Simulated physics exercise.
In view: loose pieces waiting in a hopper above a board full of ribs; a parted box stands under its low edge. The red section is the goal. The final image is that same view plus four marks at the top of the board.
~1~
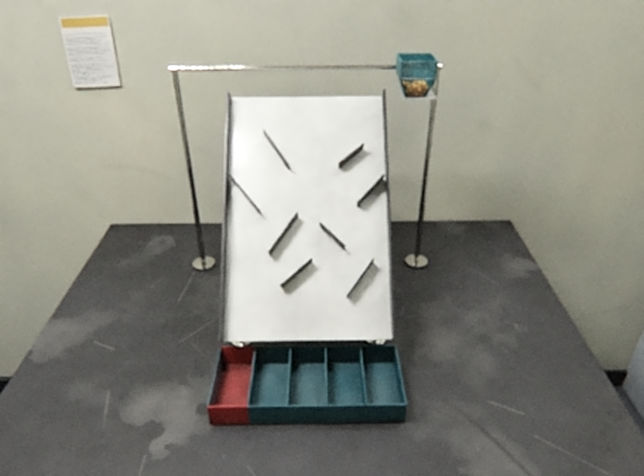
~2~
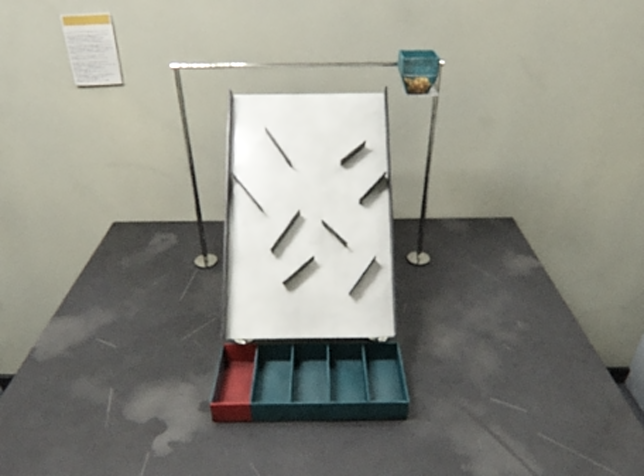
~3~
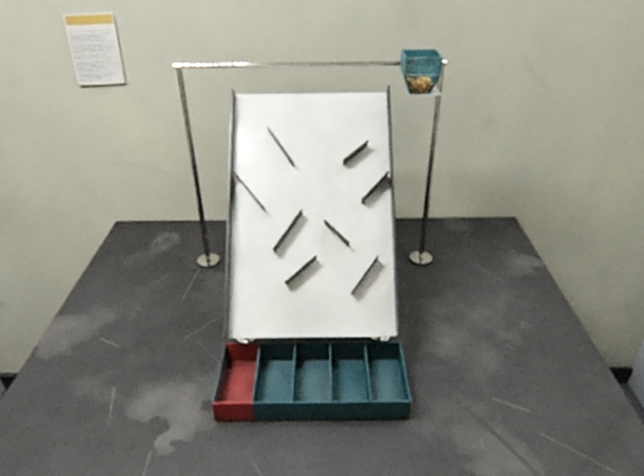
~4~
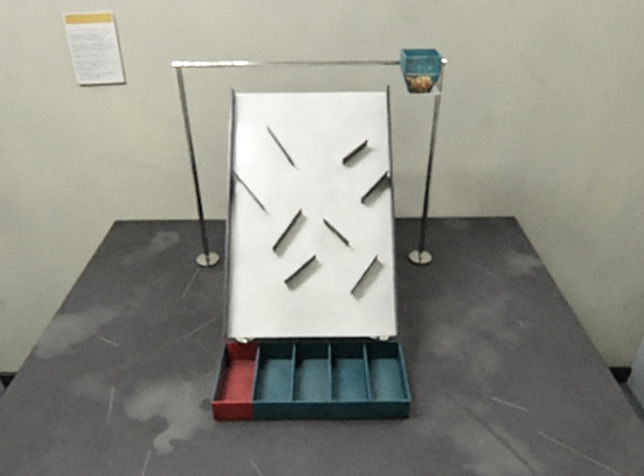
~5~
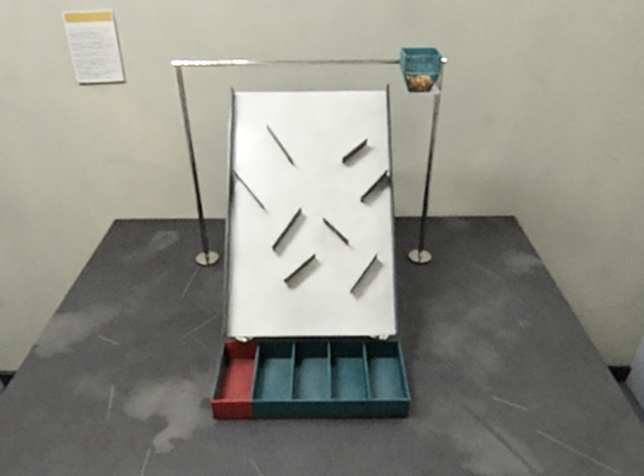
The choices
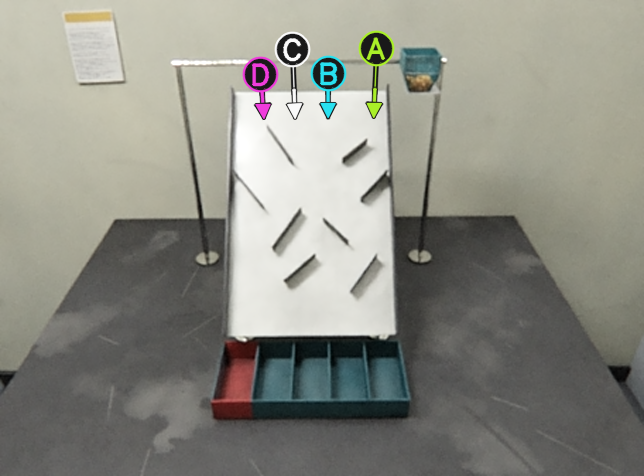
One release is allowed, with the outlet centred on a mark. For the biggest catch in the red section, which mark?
D is best.
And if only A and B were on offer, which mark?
Here it is mark B.
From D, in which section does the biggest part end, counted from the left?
It is the first one.
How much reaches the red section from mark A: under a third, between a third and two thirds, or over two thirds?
It is under a third.
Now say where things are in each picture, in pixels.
In the first picture, hopper near (414, 86), dried chickpeas, door shut.
In the second picture, ribs (265, 127) to (290, 162), (341, 161) to (366, 141), (232, 172) to (262, 208).
In the third picture, ribs (362, 199) to (388, 171), (273, 249) to (302, 209), (324, 219) to (350, 243).
In the fourth picture, ribs (284, 282) to (315, 255), (351, 292) to (378, 255).
In the fifth picture, red section near (232, 408), number 1 of 5 from the left.
On the marked copy, mark A meets the board at (373, 112); mark B meets the board at (328, 112); mark C meets the board at (294, 113); mark D meets the board at (263, 113).
Choosing A, close to a quarter in the red section, the bulk in other sections, only a few held on the board.
Choosing B, close to a third in the red section, close to two thirds in other sections.
Choosing C, close to a third in the red section, close to two thirds in other sections.
Choosing D, the bulk in the red section, close to a quarter in other sections, only a few held on the board.
